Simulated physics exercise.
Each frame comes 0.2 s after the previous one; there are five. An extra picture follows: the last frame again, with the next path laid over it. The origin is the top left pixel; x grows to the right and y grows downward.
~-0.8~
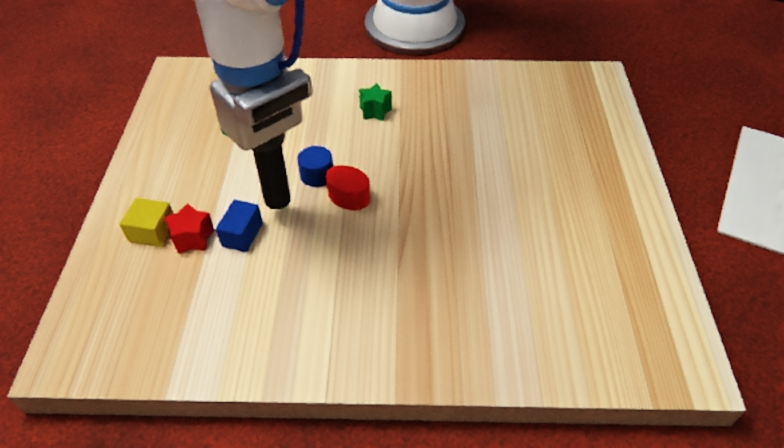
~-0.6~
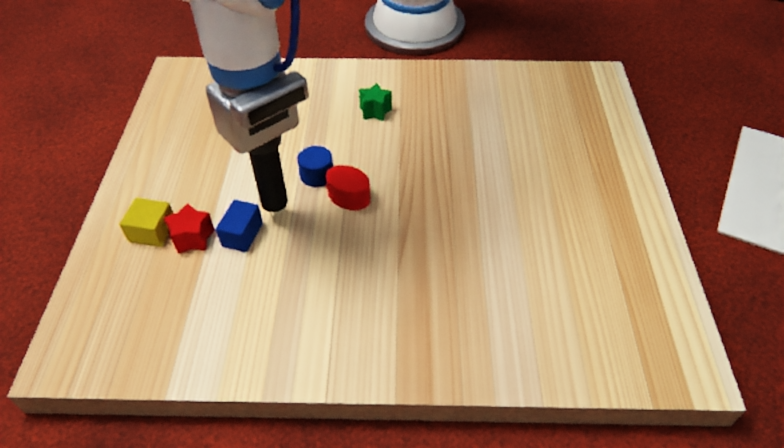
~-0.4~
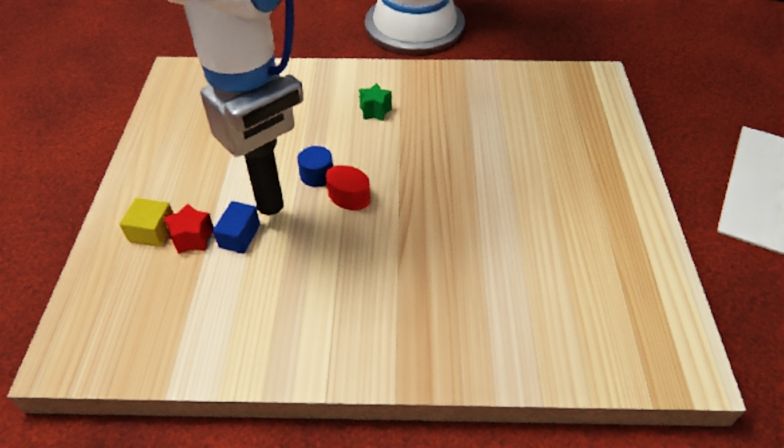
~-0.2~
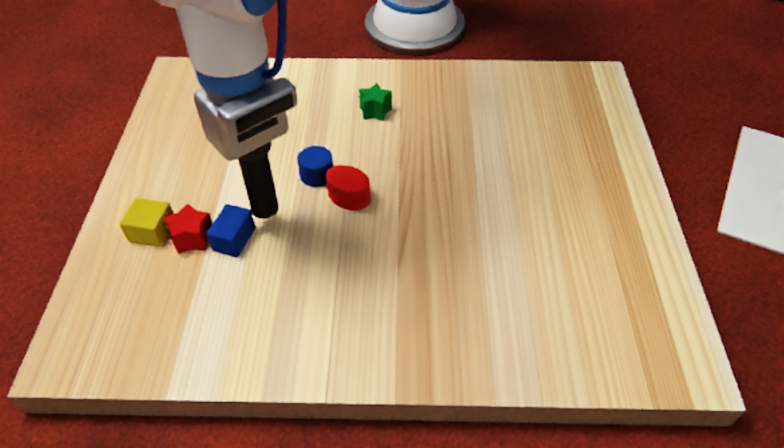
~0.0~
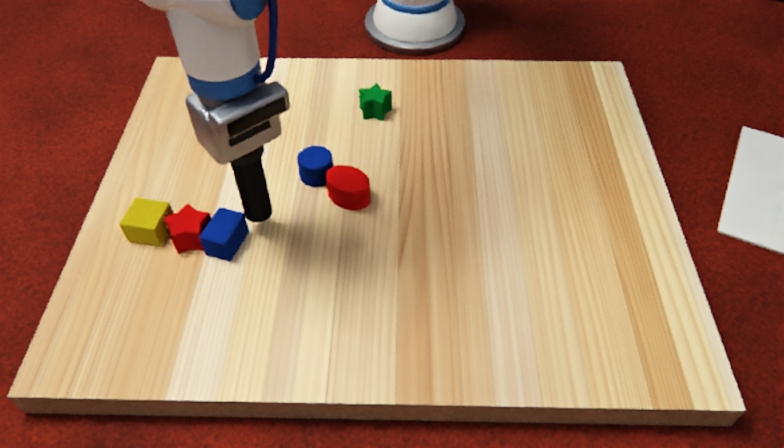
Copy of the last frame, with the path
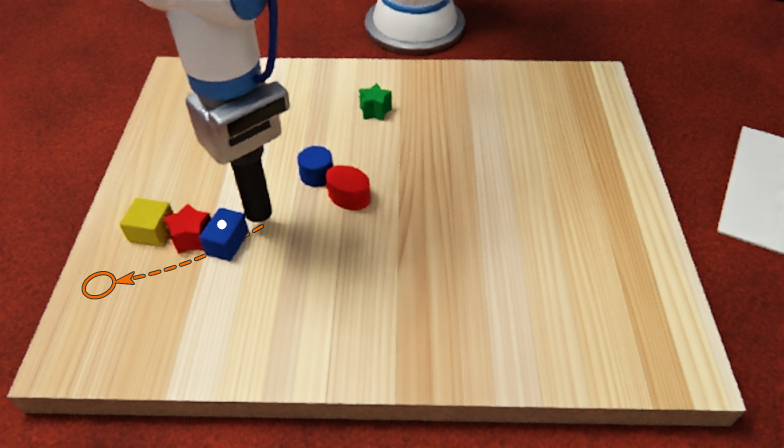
A robot arm with a black rod-shaped tool moves slightly left and toward the viewer on a wooden board, nudging a blue block toward a red star beside a yellow block, while the other pieces stay still.
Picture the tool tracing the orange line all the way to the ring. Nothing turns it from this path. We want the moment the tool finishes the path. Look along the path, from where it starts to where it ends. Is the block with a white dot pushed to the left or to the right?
It heads left.
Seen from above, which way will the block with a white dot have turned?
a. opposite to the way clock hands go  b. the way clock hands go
My pick is a.
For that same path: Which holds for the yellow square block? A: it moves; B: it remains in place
It's A.
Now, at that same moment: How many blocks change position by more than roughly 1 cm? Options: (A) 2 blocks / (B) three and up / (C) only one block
The correct letter is B.
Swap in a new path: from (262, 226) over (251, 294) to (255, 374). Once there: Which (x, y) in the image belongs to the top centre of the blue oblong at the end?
The top centre is at (207, 244).
The drawn path runs from (262, 226) over (187, 263) to (99, 285); the dot is on the blue oblong.
The first path, step by step. One third of the way, tool (209, 240); yellow square block (140, 211); red star (171, 224), turned 40° clockwise; blue oblong (180, 257), turned 40° anticlockwise.
Two thirds of the way, tool (152, 260); yellow square block (134, 206); red star (158, 229), turned 75° clockwise; blue oblong (146, 279).
At the end, tool (92, 273); yellow square block (134, 206); red star (158, 229), turned 75° clockwise; blue oblong (143, 280), turned 140° anticlockwise.
